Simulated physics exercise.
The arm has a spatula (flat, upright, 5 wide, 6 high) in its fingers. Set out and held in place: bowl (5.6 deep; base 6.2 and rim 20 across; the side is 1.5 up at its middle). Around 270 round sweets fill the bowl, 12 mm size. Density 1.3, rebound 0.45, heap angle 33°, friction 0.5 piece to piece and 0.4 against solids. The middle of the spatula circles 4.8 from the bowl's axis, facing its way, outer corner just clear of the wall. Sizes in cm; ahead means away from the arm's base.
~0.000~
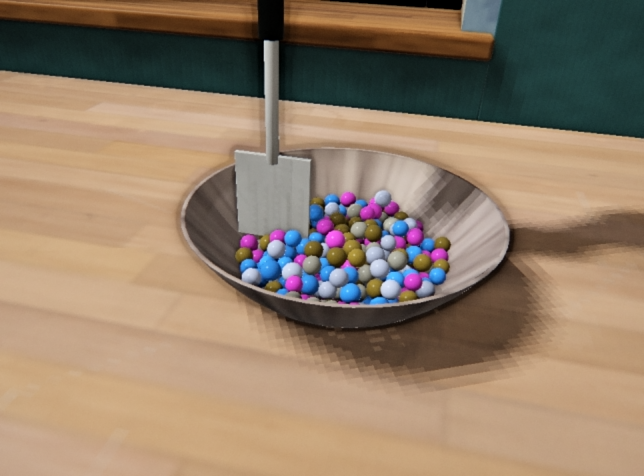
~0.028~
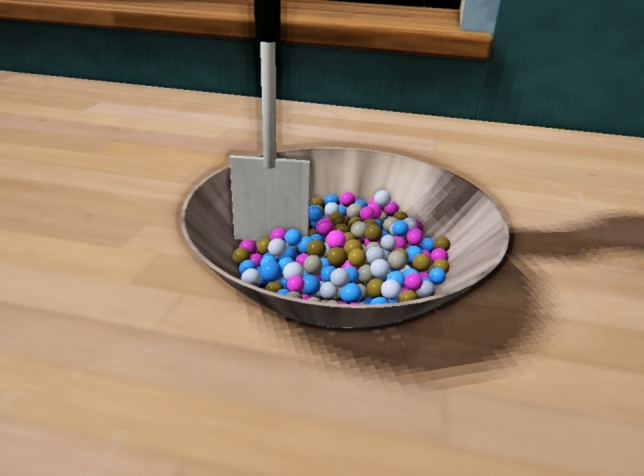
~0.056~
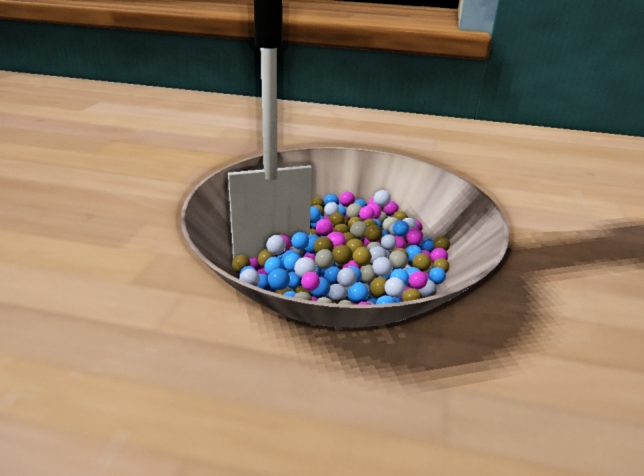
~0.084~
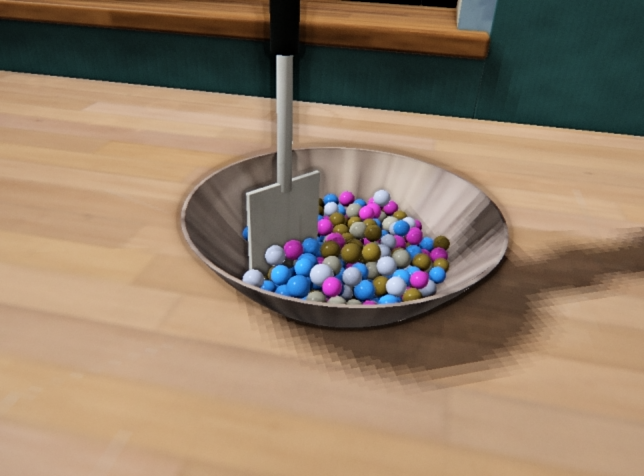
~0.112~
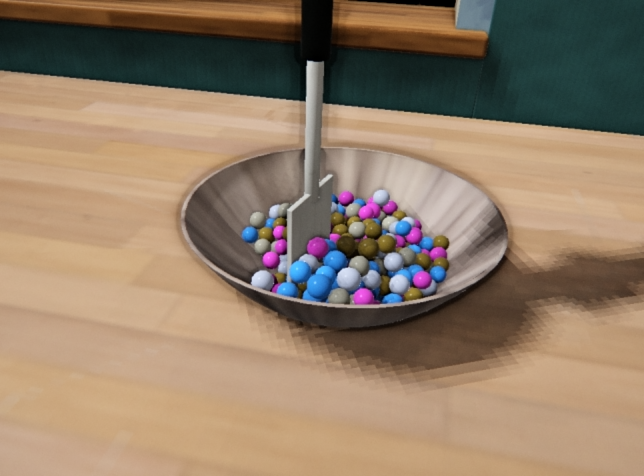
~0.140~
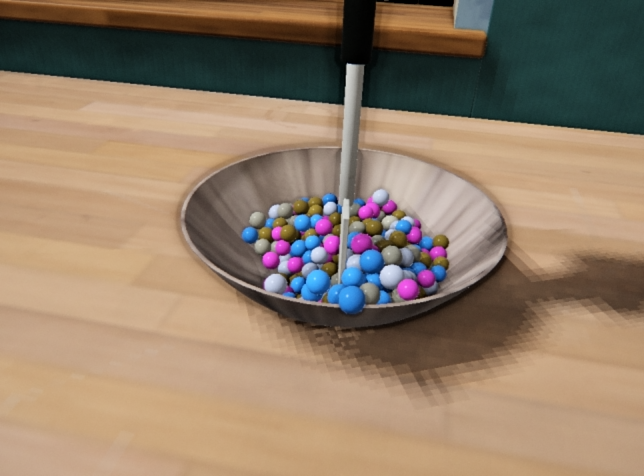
A metal bowl of colourful balls sits still while a spatula sweeps rightward through them, turning edge-on.
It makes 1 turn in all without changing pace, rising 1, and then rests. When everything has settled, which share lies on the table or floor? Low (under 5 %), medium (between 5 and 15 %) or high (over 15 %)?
On the table or floor the share is high, over 15 %.
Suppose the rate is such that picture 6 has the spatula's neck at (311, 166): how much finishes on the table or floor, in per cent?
Some 5 per cent.
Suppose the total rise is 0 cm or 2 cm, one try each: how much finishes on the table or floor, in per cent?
Some 30 and 10 per cent.
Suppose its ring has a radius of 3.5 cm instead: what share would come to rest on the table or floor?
In that case some 15 per cent.
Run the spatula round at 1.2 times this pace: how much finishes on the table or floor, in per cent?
About 25 per cent.
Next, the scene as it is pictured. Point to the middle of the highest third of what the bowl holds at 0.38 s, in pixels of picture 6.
At about (312, 193).
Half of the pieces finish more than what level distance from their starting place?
Some 3 cm.
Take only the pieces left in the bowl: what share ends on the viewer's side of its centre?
About 55 per cent.
After 0.26 s, 197° round, highest piece 9 above the table; 258 in the bowl, 2 on the table or floor, 12 in flight or on the tool.
After 0.38 s, 295° round, highest piece 8 above the table; 238 in the bowl, 22 on the table or floor, 12 in flight or on the tool.
After 0.63 s, 0° round, highest piece 5 above the table; 218 in the bowl, 54 on the table or floor.
After 1.33 s, 0° round, highest piece 4 above the table; 218 in the bowl, 54 on the table or floor.
At rest, 218 in the bowl, 54 on the table or floor. That is 20 % on the table or floor.
